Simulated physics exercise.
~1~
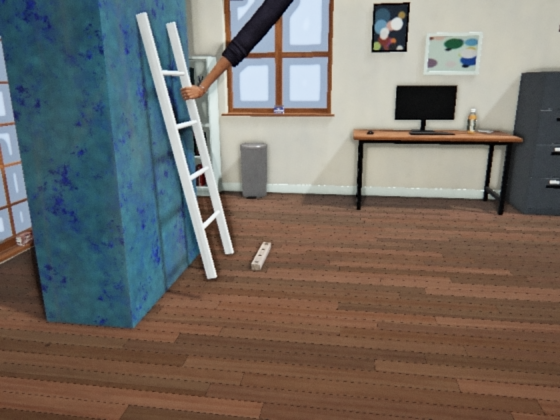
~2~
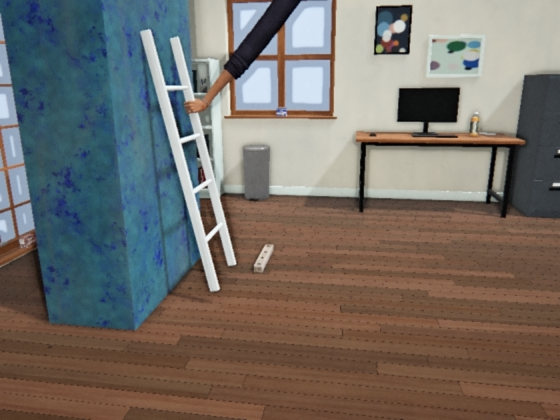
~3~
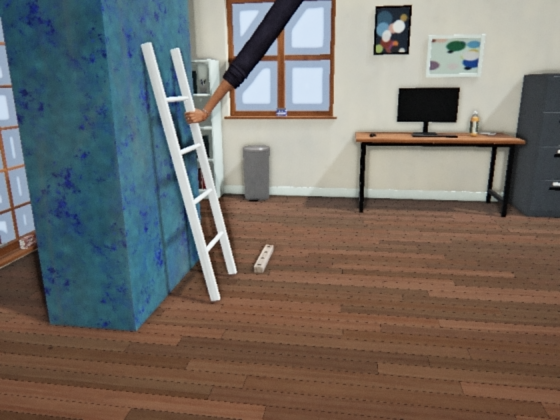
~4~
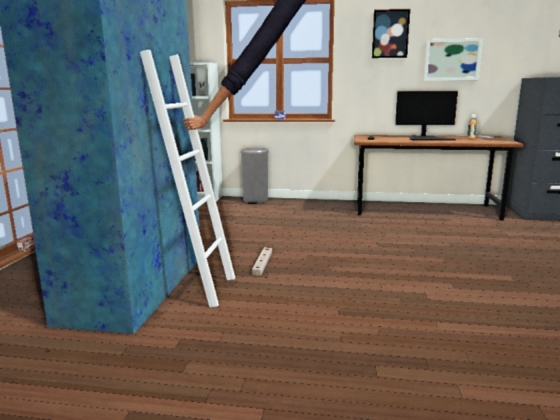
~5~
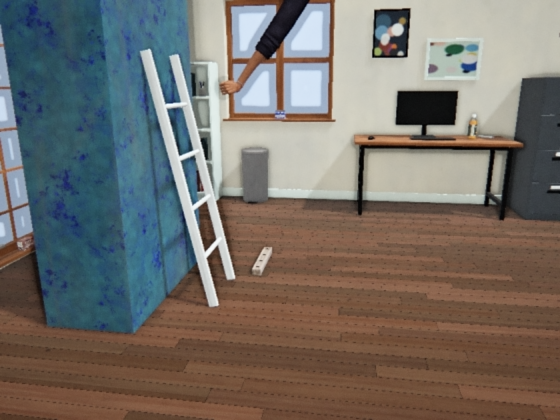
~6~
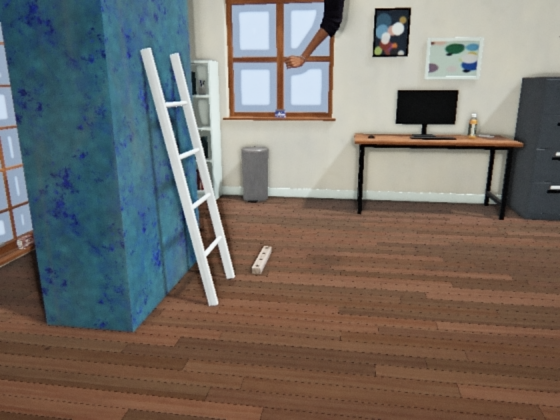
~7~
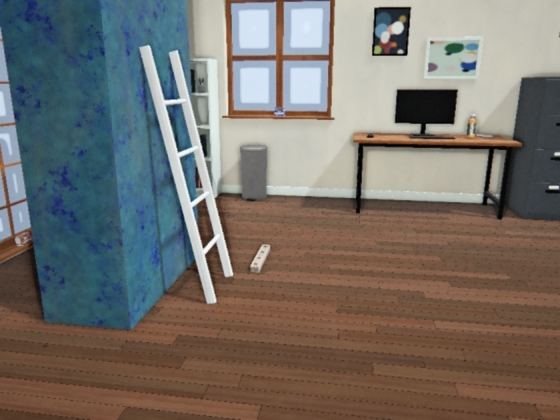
A hand lowers a white ladder against a blue column, lets go, and it stays leaning.
